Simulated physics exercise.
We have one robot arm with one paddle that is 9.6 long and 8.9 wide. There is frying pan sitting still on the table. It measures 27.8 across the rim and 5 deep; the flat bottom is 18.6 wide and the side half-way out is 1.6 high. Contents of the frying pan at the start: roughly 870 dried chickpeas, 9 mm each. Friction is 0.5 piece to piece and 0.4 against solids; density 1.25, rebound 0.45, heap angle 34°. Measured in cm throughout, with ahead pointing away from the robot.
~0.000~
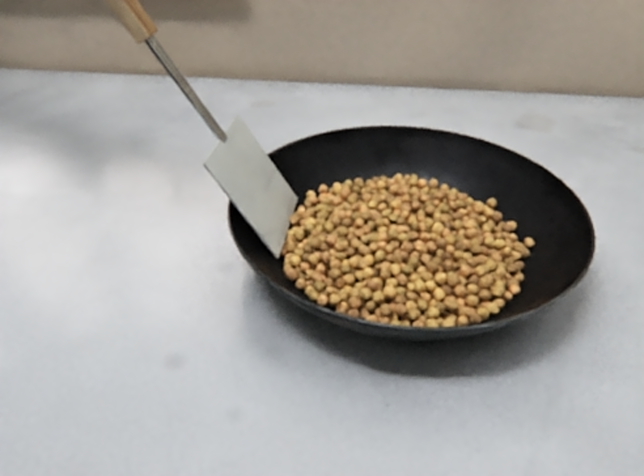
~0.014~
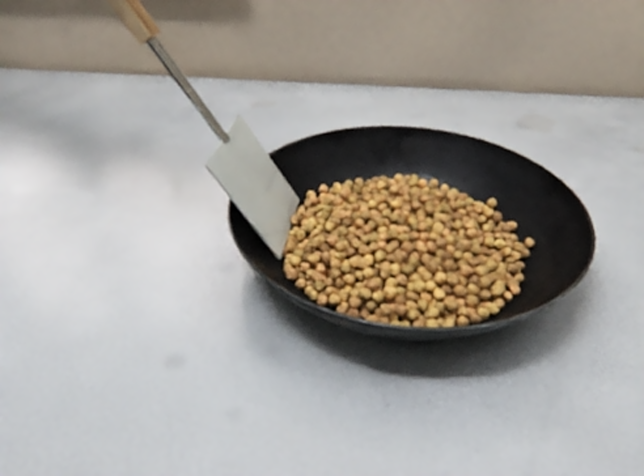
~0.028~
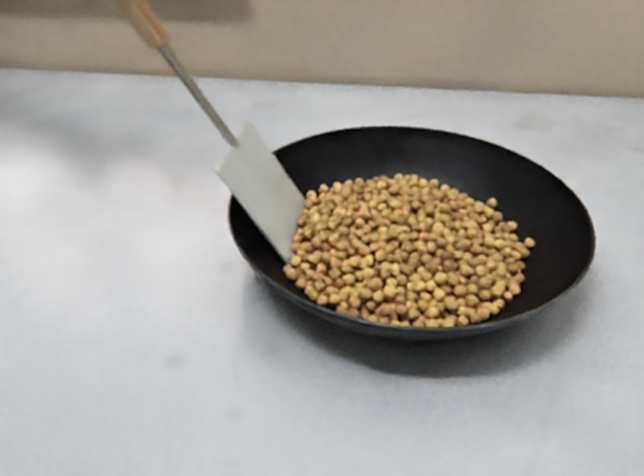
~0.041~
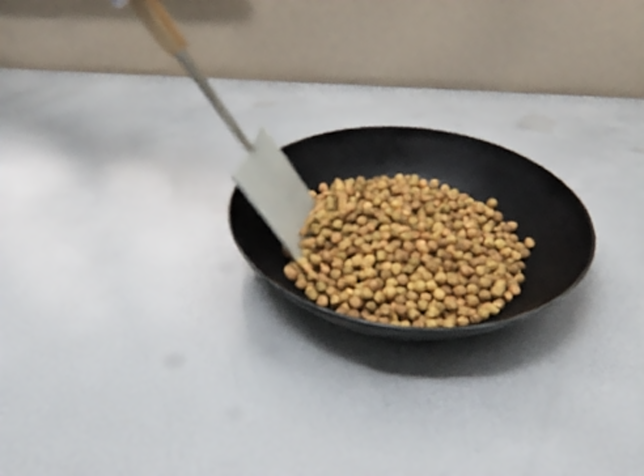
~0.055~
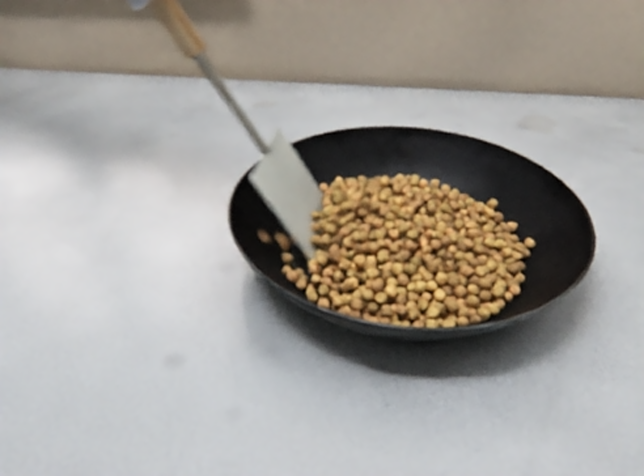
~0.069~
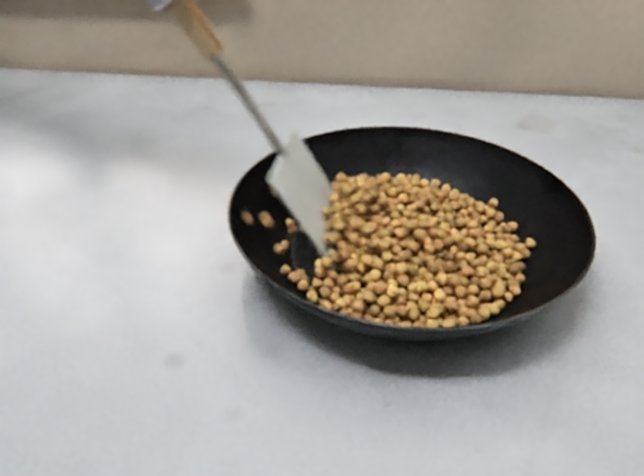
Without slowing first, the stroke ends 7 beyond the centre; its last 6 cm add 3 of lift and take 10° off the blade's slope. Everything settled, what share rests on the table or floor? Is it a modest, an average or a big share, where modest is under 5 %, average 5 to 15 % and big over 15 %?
Average.
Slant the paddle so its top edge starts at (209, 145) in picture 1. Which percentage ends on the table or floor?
Spill: Approx. 5 per cent.
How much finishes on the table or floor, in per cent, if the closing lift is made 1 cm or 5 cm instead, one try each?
Near 5 and 10 percent respectively.
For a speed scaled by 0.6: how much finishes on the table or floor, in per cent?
The share would be near 0 in a hundred.
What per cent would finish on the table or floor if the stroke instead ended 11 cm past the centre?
30 %, roughly.
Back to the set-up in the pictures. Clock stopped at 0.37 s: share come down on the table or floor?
Roughly 8 percent.
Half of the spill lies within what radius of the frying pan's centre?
It's around 30 cm.
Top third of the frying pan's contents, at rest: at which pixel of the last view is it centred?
The middle lies somewhere around (521, 231).
After 0.11 s, sloping 59°, highest piece 9 above the table; 865 in the frying pan, 2 on the blade or in flight.
After 0.15 s, sloping 56°, highest piece 12 above the table; 863 in the frying pan, 4 on the blade or in flight.
After 0.37 s, sloping 49°, highest piece 6 above the table; 799 in the frying pan, 61 on the table or floor, 7 on the blade or in flight.
After 1.42 s, sloping 49°, highest piece 5 above the table; 799 in the frying pan, 68 on the table or floor.
At rest, 799 in the frying pan, 68 on the table or floor. That is 8 % on the table or floor.
